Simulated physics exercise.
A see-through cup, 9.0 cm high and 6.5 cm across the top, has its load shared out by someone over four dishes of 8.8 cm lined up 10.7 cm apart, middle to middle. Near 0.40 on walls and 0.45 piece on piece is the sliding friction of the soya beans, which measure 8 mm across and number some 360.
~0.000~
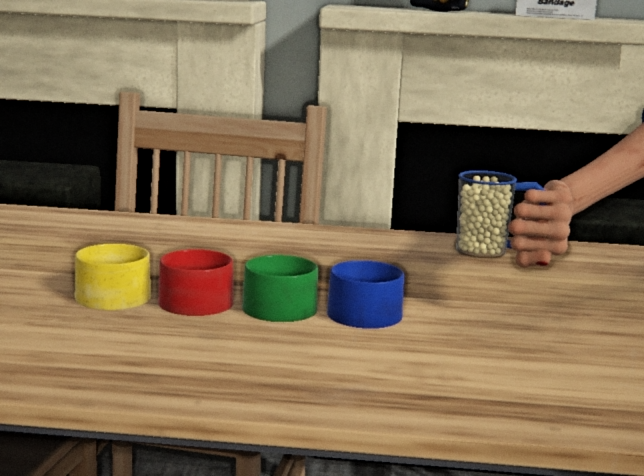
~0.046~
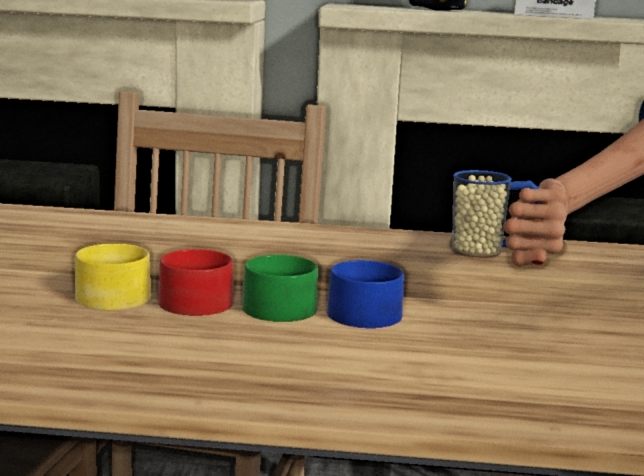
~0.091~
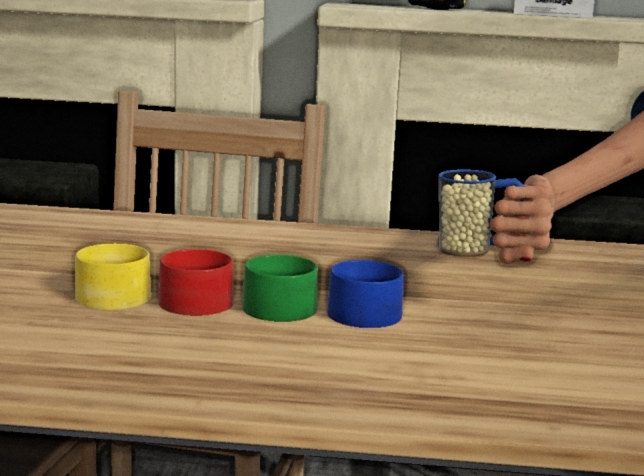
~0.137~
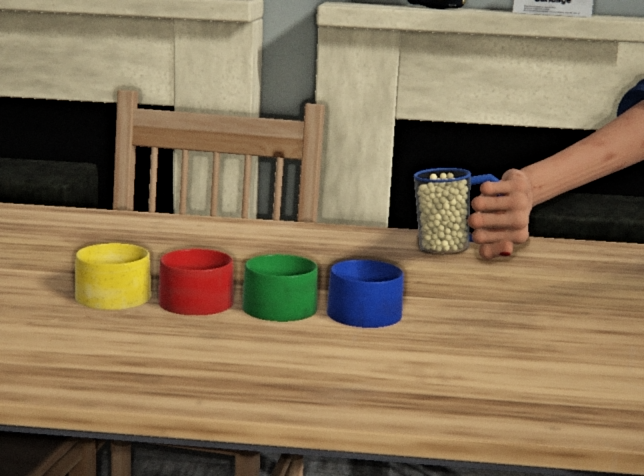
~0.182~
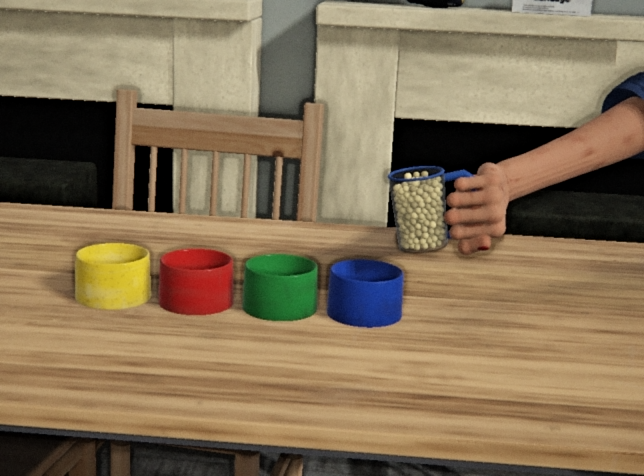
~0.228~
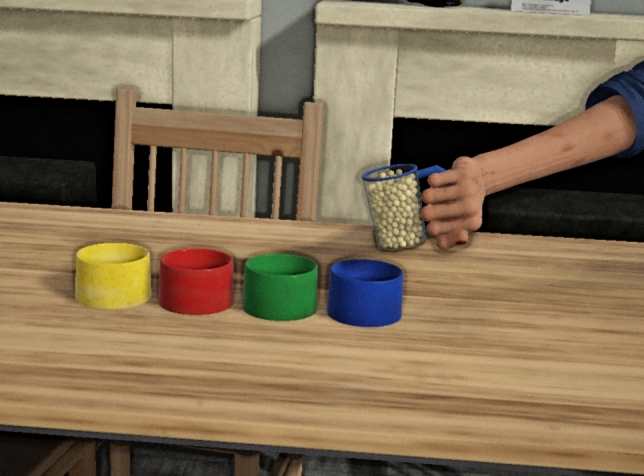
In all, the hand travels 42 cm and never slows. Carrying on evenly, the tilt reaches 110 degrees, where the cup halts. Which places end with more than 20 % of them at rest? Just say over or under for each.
Going through them: Red comes out under, blue comes out under, green comes out under, yellow comes out over, counter comes out under.
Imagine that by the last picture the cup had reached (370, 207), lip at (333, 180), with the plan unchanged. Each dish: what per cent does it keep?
Red 0; blue 0; green 0; yellow 80.
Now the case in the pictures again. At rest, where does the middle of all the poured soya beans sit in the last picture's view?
Look around (104, 279) in the last picture.
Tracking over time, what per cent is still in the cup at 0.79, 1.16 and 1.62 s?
At the three moments: 95, 90 and 40 percent.
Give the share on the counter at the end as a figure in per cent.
About 15 percent.
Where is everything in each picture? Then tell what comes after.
Cup at (484, 214), tilt 0 degrees, lip at (460, 176), moved 0.0 cm; middle of the pieces at (484, 218); blue dish at (367, 272); green dish at (281, 266); red dish at (196, 260); yellow dish at (113, 255), in the first picture.
Cup at (479, 214), tilt 1 degrees, lip at (455, 176), moved 0.6 cm; middle of the pieces at (479, 218), in the second picture.
Cup at (466, 213), tilt 3 degrees, lip at (440, 176), moved 2.2 cm; middle of the pieces at (466, 217), in the third picture.
Cup at (443, 212), tilt 6 degrees, lip at (415, 176), moved 4.8 cm; middle of the pieces at (443, 215), in the fourth picture.
Cup at (420, 210), tilt 10 degrees, lip at (389, 177), moved 7.6 cm; middle of the pieces at (420, 213), in the fifth picture.
Cup at (396, 208), tilt 14 degrees, lip at (363, 177), moved 10.5 cm; middle of the pieces at (396, 212); blue dish at (367, 271); green dish at (281, 265); red dish at (197, 260); yellow dish at (113, 254). The cup turns about 80 degrees a second and travels 63 cm a second, in the sixth picture.
After 0.79 s, tilt 59 degrees; cup holds 95 %.
After 1.16 s, tilt 89 degrees; cup holds 90 %, yellow 5 %.
After 1.62 s, tilt 110 degrees; cup holds 40 %, yellow 50 %.
At rest (2.9 s), red 0 %, blue 0 %, green 0 %, yellow 85 %, counter 15 %.
